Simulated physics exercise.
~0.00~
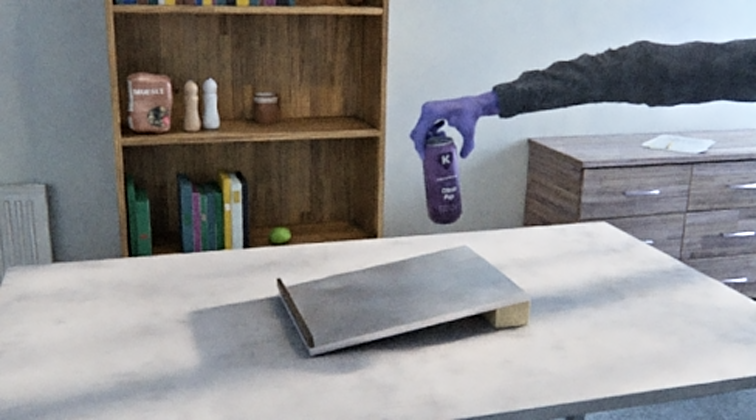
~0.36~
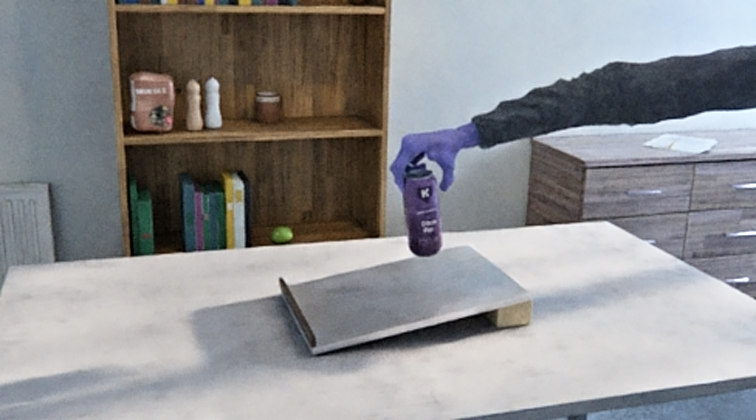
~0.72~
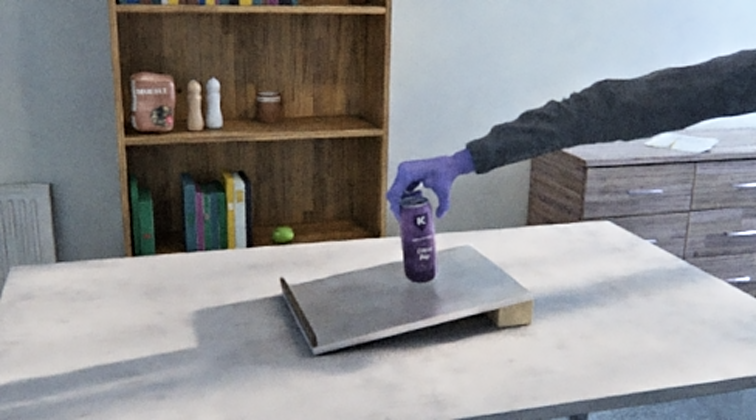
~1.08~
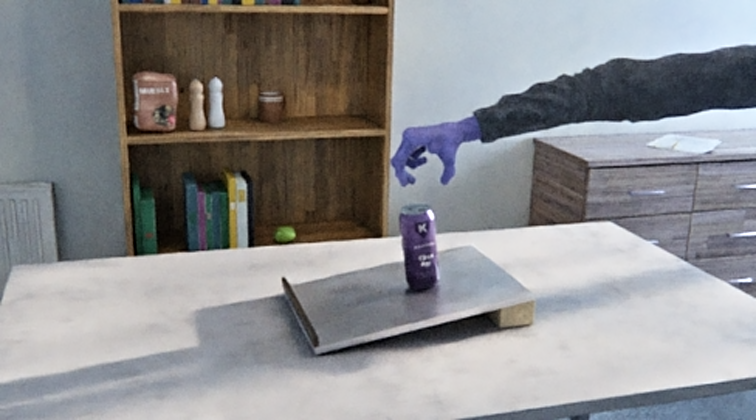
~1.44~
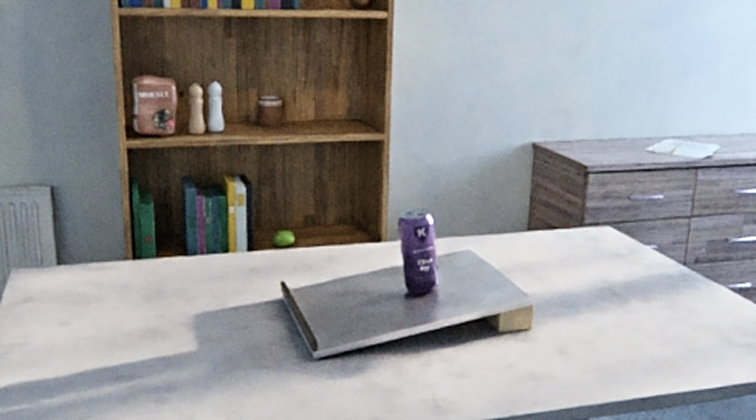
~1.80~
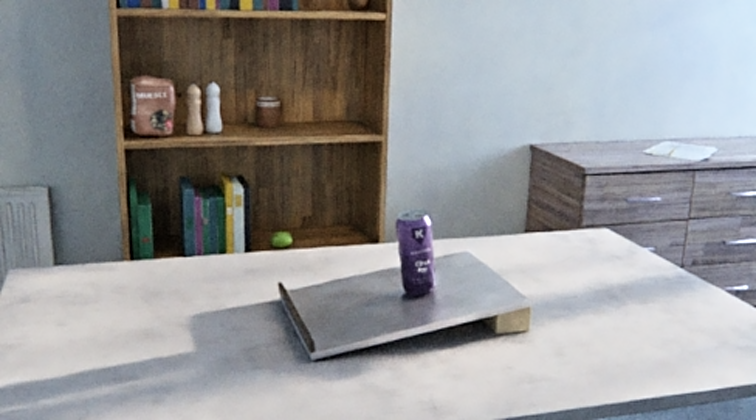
Purple can being lowered by a gloved hand onto a sloping board, then staying put, leaning slightly, after the hand withdraws.
